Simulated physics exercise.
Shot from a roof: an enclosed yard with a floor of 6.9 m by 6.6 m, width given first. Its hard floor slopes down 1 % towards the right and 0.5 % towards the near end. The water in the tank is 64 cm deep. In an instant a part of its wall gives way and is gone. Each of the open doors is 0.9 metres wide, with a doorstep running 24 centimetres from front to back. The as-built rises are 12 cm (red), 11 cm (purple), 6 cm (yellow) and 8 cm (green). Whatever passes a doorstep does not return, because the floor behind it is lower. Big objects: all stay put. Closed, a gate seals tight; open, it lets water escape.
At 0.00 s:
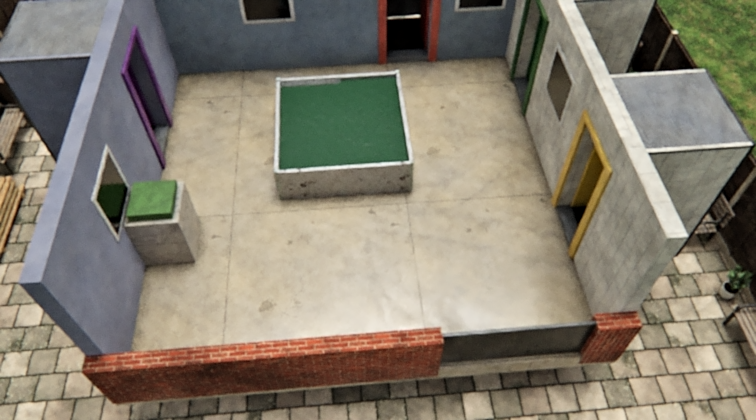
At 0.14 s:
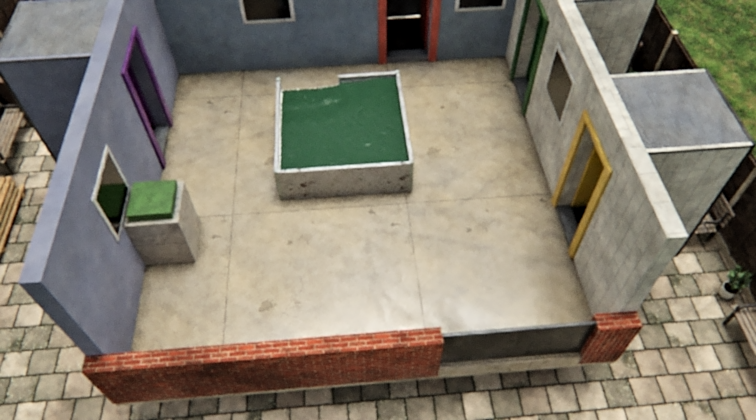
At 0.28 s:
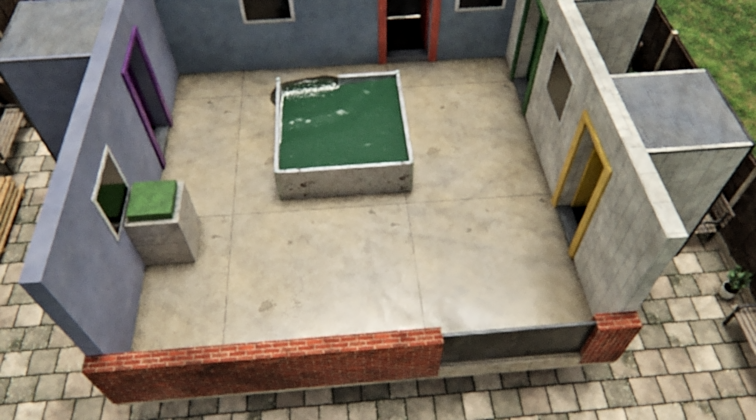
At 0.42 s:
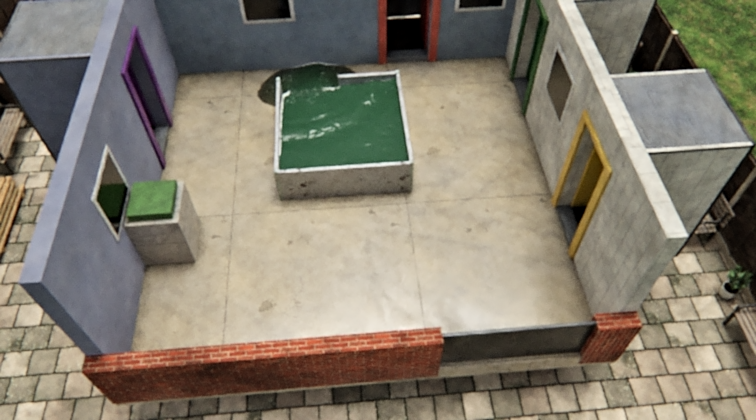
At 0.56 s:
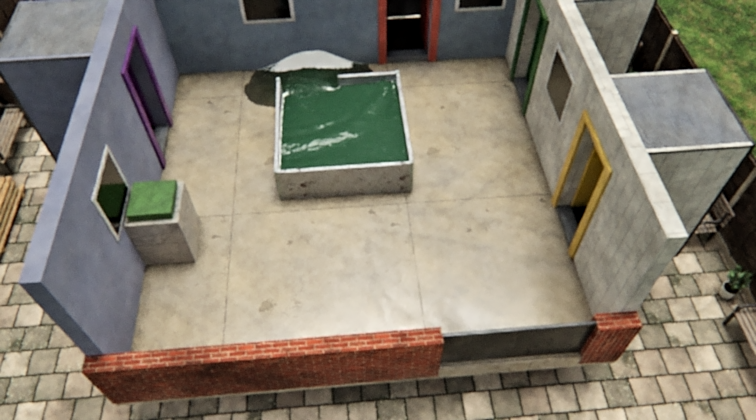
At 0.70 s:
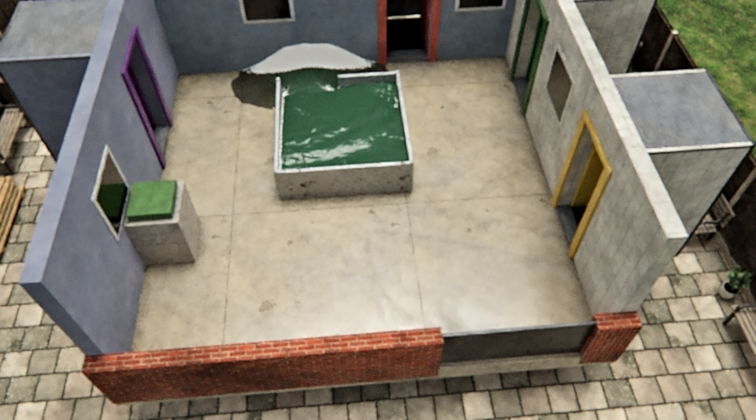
In this clip, a raised tank of green water stands in a walled yard seen from above; part of its far wall disappears, and water pours out behind it, spreading a small puddle across the floor near the back wall.
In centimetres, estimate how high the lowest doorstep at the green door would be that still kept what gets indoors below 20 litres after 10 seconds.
It comes to roughly 16 cm.
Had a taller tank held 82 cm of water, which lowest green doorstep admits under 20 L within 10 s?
22 cm.
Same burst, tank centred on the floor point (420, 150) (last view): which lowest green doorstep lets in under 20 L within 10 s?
11.5 cm, give or take.
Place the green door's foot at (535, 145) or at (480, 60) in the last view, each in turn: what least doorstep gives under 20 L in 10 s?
Minimums: Roughly 6.5 cm and 12.5 cm.
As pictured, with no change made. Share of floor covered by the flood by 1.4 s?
10 %.
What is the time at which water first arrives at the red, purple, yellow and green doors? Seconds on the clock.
Red 0.9 s, purple 2.0 s, yellow 3.6 s, green 2.2 s.
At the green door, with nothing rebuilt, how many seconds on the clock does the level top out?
Crest at t of about 3.0 s.
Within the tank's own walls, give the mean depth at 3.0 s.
About 34 centimetres on average.
After 1.4 s water covers 10 % of the floor, deepest (48 cm) near (301, 71); it has not reached the green door.
After 3.0 s water covers 35 % of the floor, deepest (34 cm) near (187, 82); 22 cm at the green door, 22 litres in over its 8 cm doorstep.
After 10.0 s water covers 95 % of the floor, deepest (16 cm) near (597, 340); 10 cm at the green door, 175 litres in over its 8 cm doorstep.
At the green door as built, the water arrived by 2.2 s and peaked near 22 cm at 3.0 s.
Run again over the same 10 s with other heights there, 42 litres in over 14 cm, 7 litres over 19 cm. The limit of 20 litres is kept from about 16 cm up.
